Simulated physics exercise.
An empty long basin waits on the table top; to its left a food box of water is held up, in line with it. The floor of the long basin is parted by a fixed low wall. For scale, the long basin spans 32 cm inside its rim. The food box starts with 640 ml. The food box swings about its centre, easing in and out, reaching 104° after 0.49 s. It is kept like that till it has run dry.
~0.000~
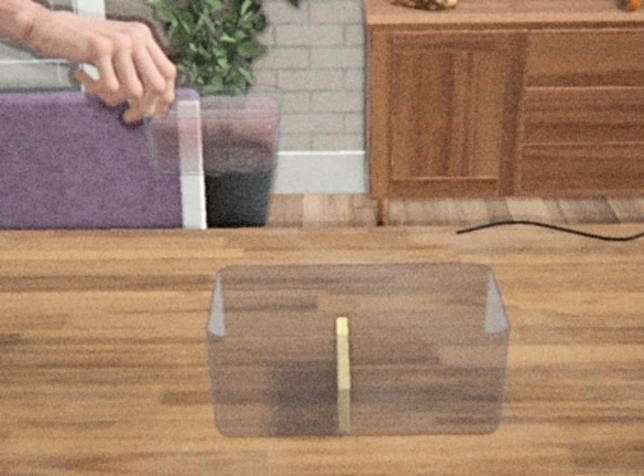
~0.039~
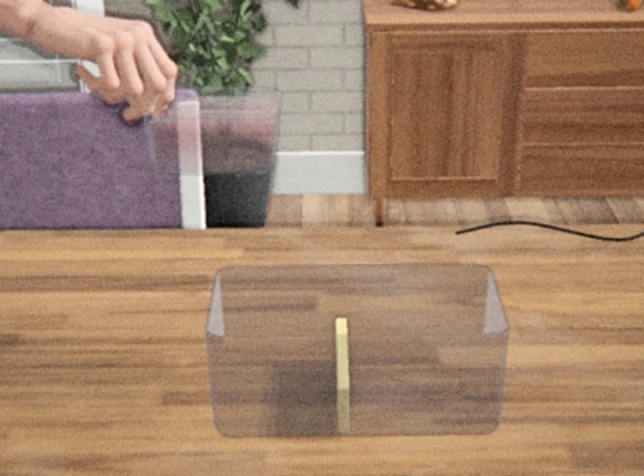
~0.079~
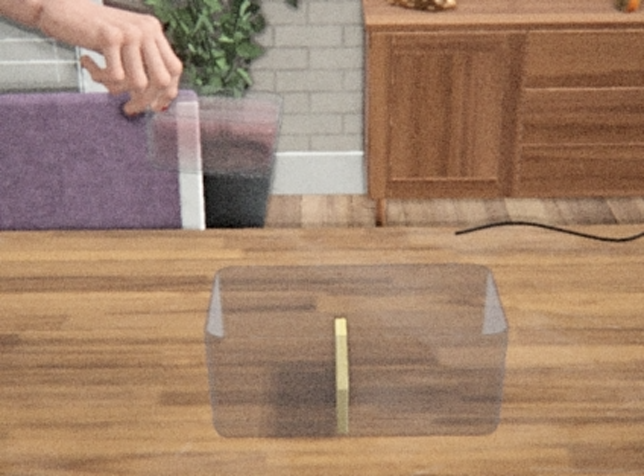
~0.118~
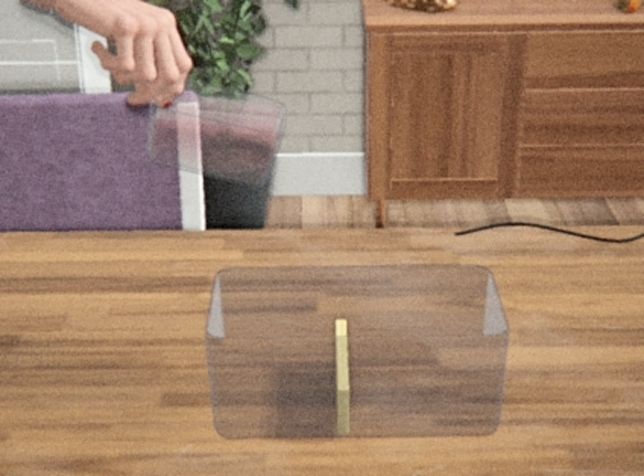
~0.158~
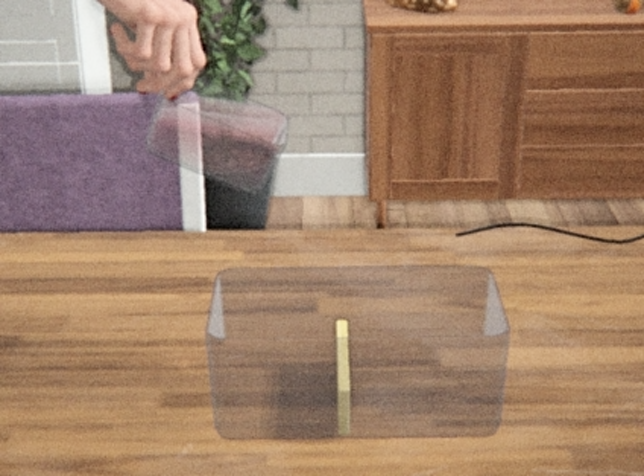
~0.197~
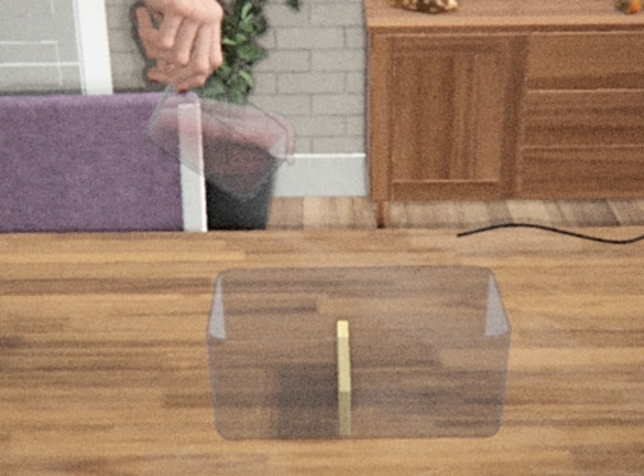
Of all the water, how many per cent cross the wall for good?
The far part has some 57 per cent.
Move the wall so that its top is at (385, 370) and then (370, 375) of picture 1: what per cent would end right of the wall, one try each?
First 20, then 25 per cent.
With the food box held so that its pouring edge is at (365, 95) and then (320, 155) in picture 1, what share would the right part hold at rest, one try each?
In turn about 85 and 80 per cent.
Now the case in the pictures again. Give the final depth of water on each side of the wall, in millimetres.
Left about 12 mm, right about 14 mm.
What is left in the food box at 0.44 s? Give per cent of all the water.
Near 10 in a hundred.
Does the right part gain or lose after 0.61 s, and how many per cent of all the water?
The share moves down, by some 3 per cent.
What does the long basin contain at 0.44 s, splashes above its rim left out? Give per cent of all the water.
Near 24 in a hundred.
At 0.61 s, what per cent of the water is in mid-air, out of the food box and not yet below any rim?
Near 6 in a hundred.
By 0.44 s the tilt is 101° and 11 per cent is still to pour, 4 is left of the wall and 21 right of it.
By 0.61 s the tilt is 104° and 2 per cent is still to pour, 31 is left of the wall and 60 right of it.
By 0.79 s the tilt is 104° and 0 per cent is still to pour, 38 is left of the wall and 56 right of it.
By 0.99 s the tilt is 104° and 0 per cent is still to pour, 40 is left of the wall and 57 right of it.
At rest 40 per cent lies left of the wall, 57 right of it and 3 outside.
